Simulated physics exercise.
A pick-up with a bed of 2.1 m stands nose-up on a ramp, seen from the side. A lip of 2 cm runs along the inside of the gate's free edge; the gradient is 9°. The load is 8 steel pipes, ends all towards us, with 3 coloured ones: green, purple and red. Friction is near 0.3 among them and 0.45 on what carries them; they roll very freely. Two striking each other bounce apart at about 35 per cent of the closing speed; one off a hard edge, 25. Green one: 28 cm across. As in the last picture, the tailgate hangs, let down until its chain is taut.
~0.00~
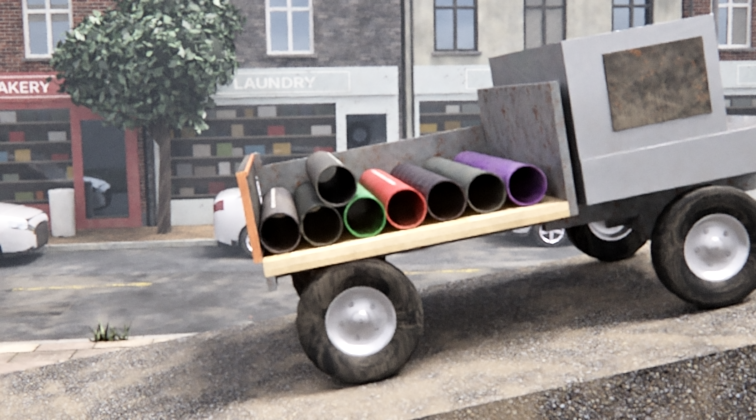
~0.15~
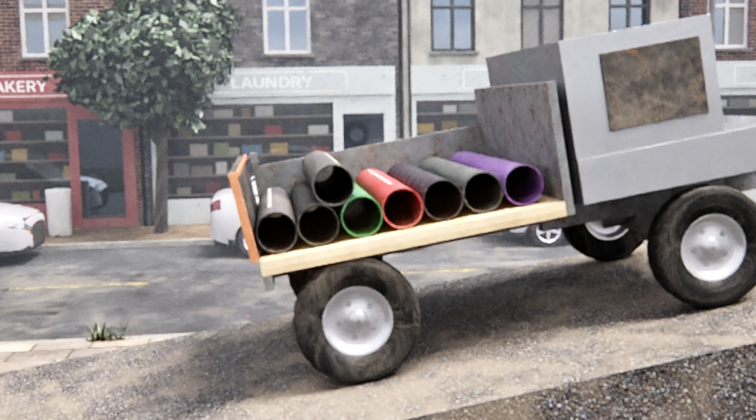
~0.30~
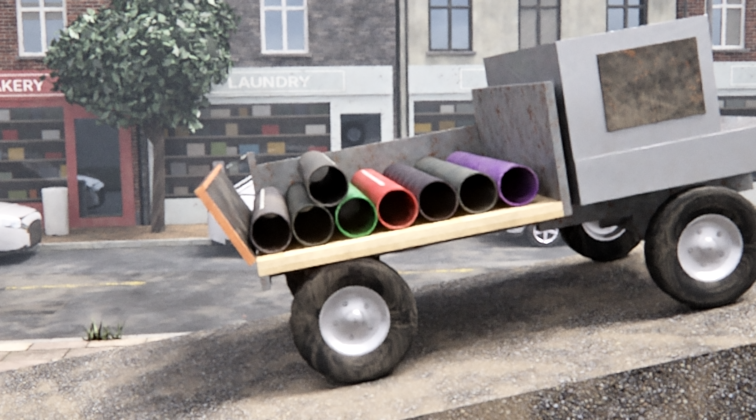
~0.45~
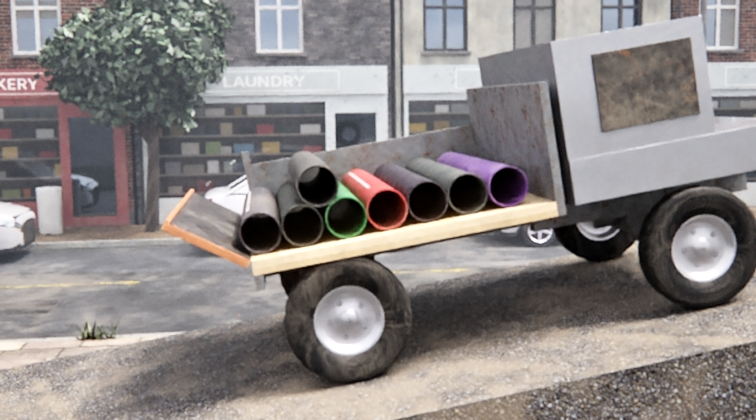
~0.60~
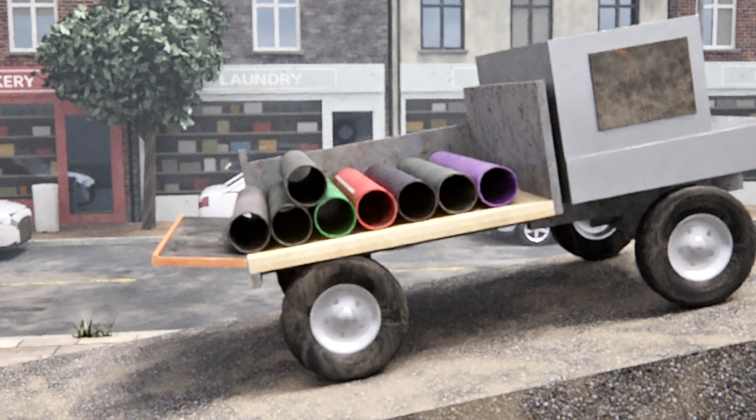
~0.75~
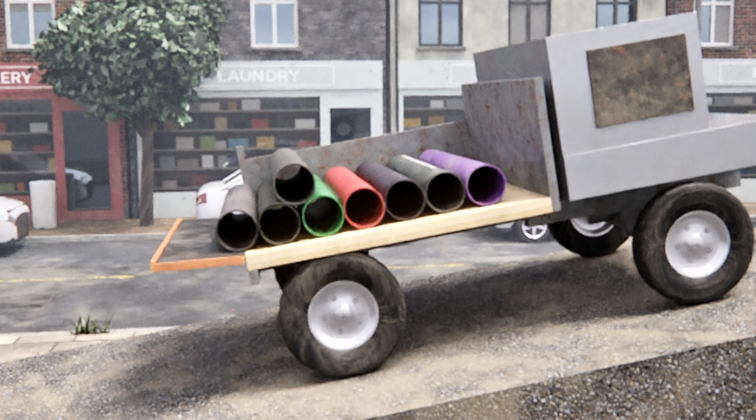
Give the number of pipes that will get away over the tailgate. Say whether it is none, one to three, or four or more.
The count comes to four or more.
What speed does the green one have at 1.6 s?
Roughly 0.9 m/s.
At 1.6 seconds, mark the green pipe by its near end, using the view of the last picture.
Roughly at (232, 232) in the last picture.
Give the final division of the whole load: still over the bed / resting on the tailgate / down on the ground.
Respectively 0, 0, 8.
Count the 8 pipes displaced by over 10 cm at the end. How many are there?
Count: 8.
By 1.6 s, green is on the gate, 5 cm past the hinge, rolling left; purple is on the bed, 105 cm short of the hinge, rolling left; red is on the bed, 20 cm short of the hinge, rolling left; 1 of 8 is out.
By 2.6 s, green is dropping off the gate; purple is on the bed, 20 cm short of the hinge, rolling left; red is dropping off the gate; 5 of 8 are out.
By 3.7 s, green is out on the ground; purple is dropping off the gate; red is off the vehicle; 8 of 8 are out.
Finally (5.6 s), green is out on the ground; purple is out on the ground; red is off the vehicle; 8 of 8 are out.
